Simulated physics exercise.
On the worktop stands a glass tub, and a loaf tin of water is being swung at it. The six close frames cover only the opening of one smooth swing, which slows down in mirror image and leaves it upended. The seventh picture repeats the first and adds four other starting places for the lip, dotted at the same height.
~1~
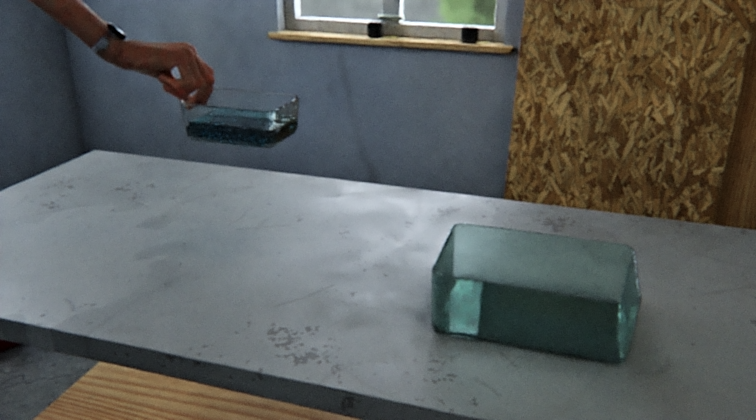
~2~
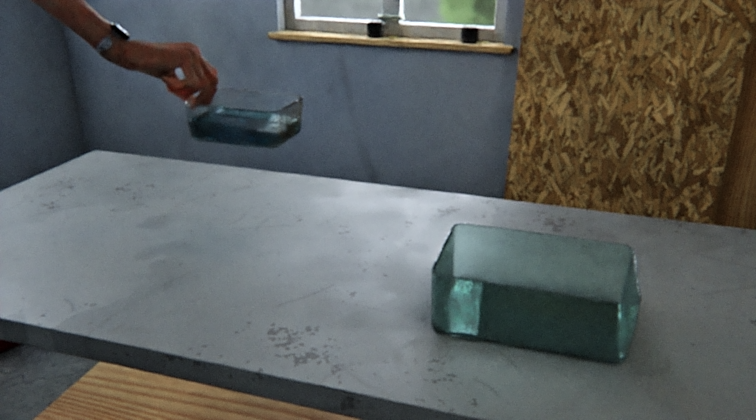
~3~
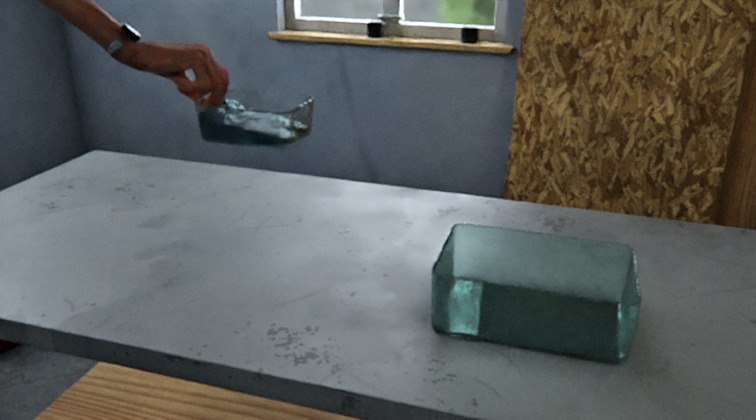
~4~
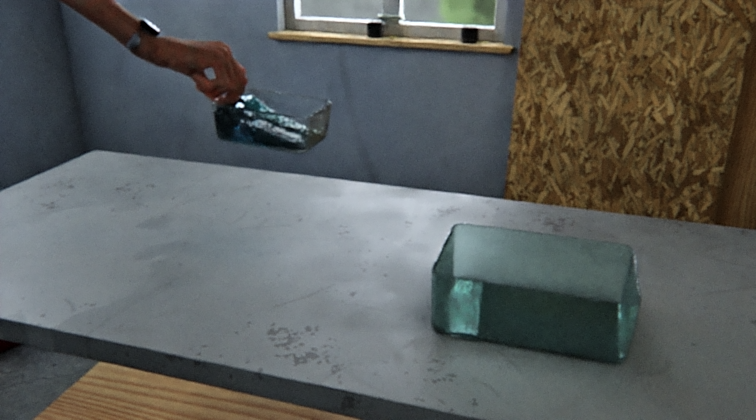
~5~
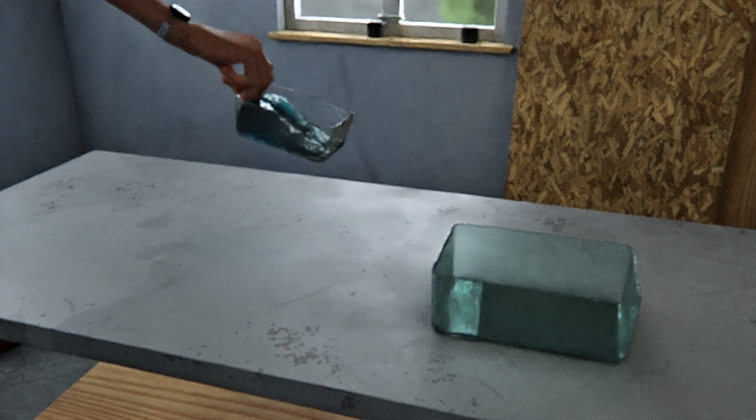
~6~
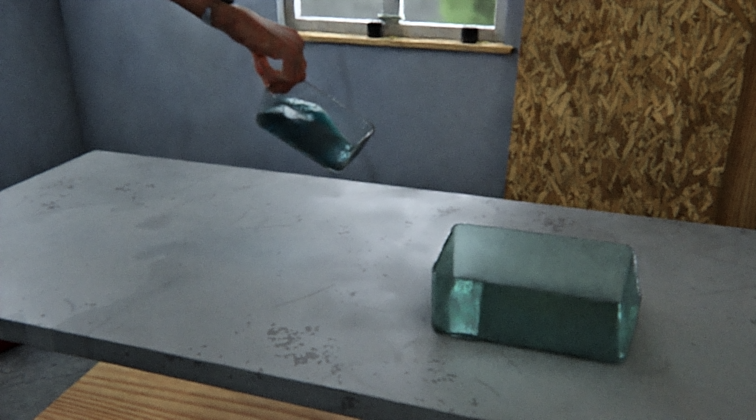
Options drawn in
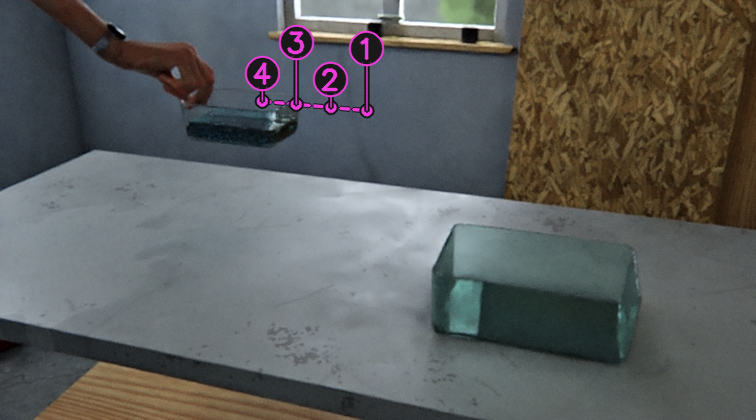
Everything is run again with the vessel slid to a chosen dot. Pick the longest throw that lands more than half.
I would pick spot 4.
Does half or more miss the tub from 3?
No.
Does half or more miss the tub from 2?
No, not at all.
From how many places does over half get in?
All of them.
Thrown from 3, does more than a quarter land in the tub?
Yes, clearly.
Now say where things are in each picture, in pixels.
The first frame shows upright, lip at (286, 103); tub from (432, 327) to (626, 362); nothing has left yet.
The second frame shows upright, lip at (290, 103); nothing has left yet.
The third frame shows upright, lip at (302, 104); nothing has left yet.
The fourth frame shows tipped about 3°, lip at (320, 109); nothing has left yet.
The fifth frame shows tipped about 13°, lip at (343, 120); nothing has left yet.
The sixth frame shows tipped about 28°, lip at (366, 136); nothing has left yet.
On the marked copy, 1 at (366, 110); 2 at (330, 107); 3 at (296, 104); 4 at (262, 101).
Choosing 1, about 84 % lands in the tub, 2 % falls short and 13 % goes beside or beyond.
Choosing 2, about 84 % lands in the tub, 10 % falls short and 6 % goes beside or beyond.
Choosing 3, about 78 % lands in the tub, 14 % falls short and 9 % goes beside or beyond.
Choosing 4, about 72 % lands in the tub, 21 % falls short and 8 % goes beside or beyond.
